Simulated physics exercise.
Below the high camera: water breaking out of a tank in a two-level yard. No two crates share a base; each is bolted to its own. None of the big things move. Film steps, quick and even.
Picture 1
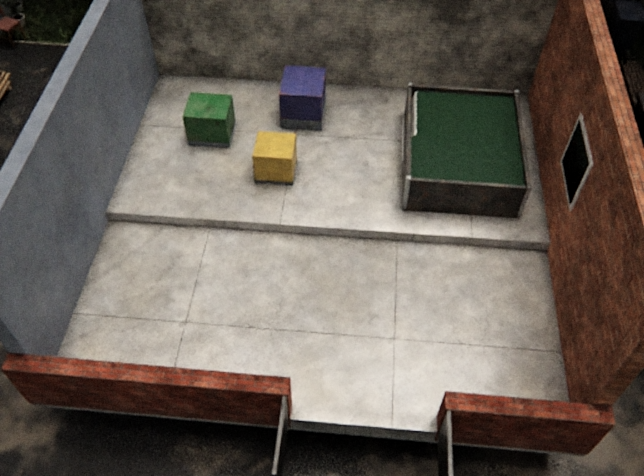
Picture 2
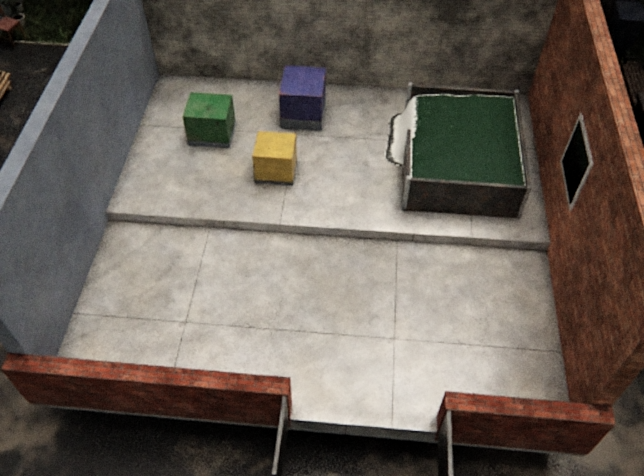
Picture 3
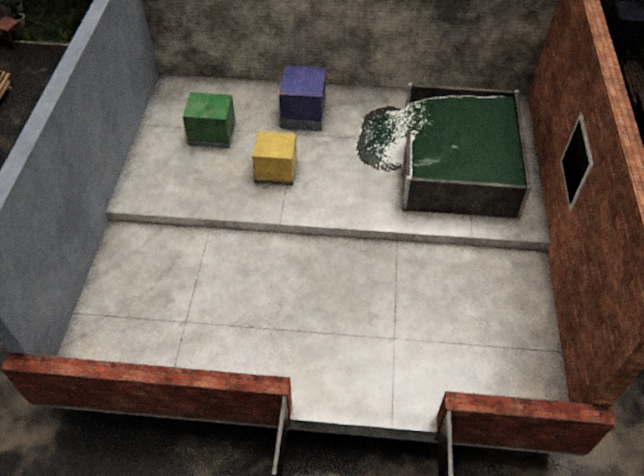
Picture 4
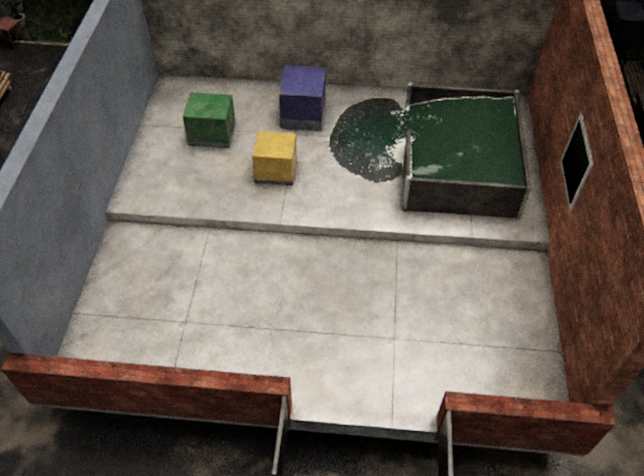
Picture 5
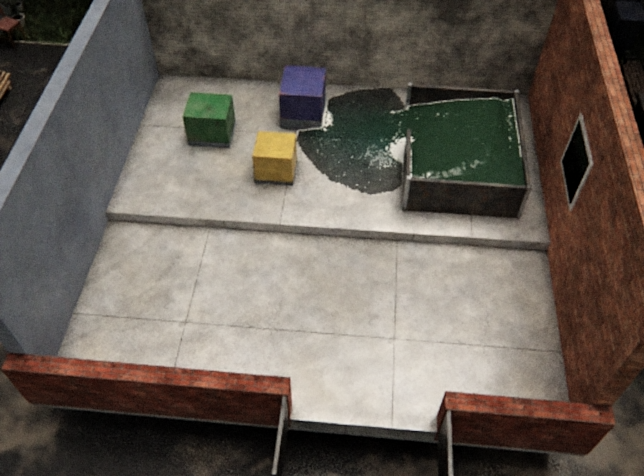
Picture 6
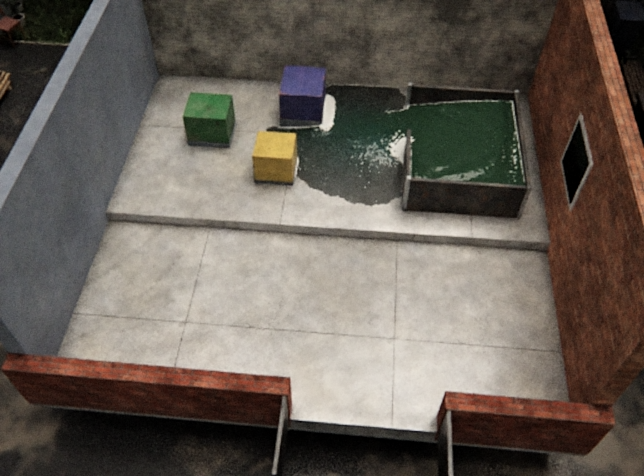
At first, green water sits still in a tank on the upper level of a walled yard, with green, purple and yellow crates to its left. Water then bursts through the tank's left side and spreads leftward in a widening dark pool, reaching the purple and yellow crates, which stay in place.
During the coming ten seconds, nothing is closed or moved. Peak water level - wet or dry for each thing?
Green crate - wet; blue crate - wet; yellow crate - wet.
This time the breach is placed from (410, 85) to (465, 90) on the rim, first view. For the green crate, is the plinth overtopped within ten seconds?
In that case the green crate is never flooded.
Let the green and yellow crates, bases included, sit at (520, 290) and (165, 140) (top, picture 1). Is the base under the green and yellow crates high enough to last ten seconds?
Result: Green not wetted, yellow overtopped.
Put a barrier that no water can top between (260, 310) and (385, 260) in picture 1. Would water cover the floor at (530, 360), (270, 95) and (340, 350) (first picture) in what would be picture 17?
First unwetted, then inundated, then unwetted.
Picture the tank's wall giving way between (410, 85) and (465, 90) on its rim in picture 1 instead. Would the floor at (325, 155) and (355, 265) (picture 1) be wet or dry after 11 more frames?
Point one: Reached by the flood; point two: Still bare.
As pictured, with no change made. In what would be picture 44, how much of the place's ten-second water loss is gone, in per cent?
My reading is near 30 per cent.
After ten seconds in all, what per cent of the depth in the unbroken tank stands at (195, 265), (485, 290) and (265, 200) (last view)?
In the order asked, some 6, 2 and 0 in a hundred.
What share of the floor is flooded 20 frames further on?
I'd say 60 per cent.
A moment on, water covers 15 % of the floor; the green crate water round its plinth, the blue crate water round its plinth, the yellow crate water round its plinth.
Next, water covers 30 % of the floor; the green crate water round its plinth, the blue crate water round its plinth, the yellow crate water round its plinth.
Then, water covers 60 % of the floor; the green crate water round its plinth, the blue crate water round its plinth, the yellow crate water round its plinth.
Later, water covers 80 % of the floor; the green crate water round its plinth, the blue crate water round its plinth, the yellow crate water round its plinth.
In the end, water covers 85 % of the floor; the green crate was topped, the blue crate was topped, the yellow crate was topped.
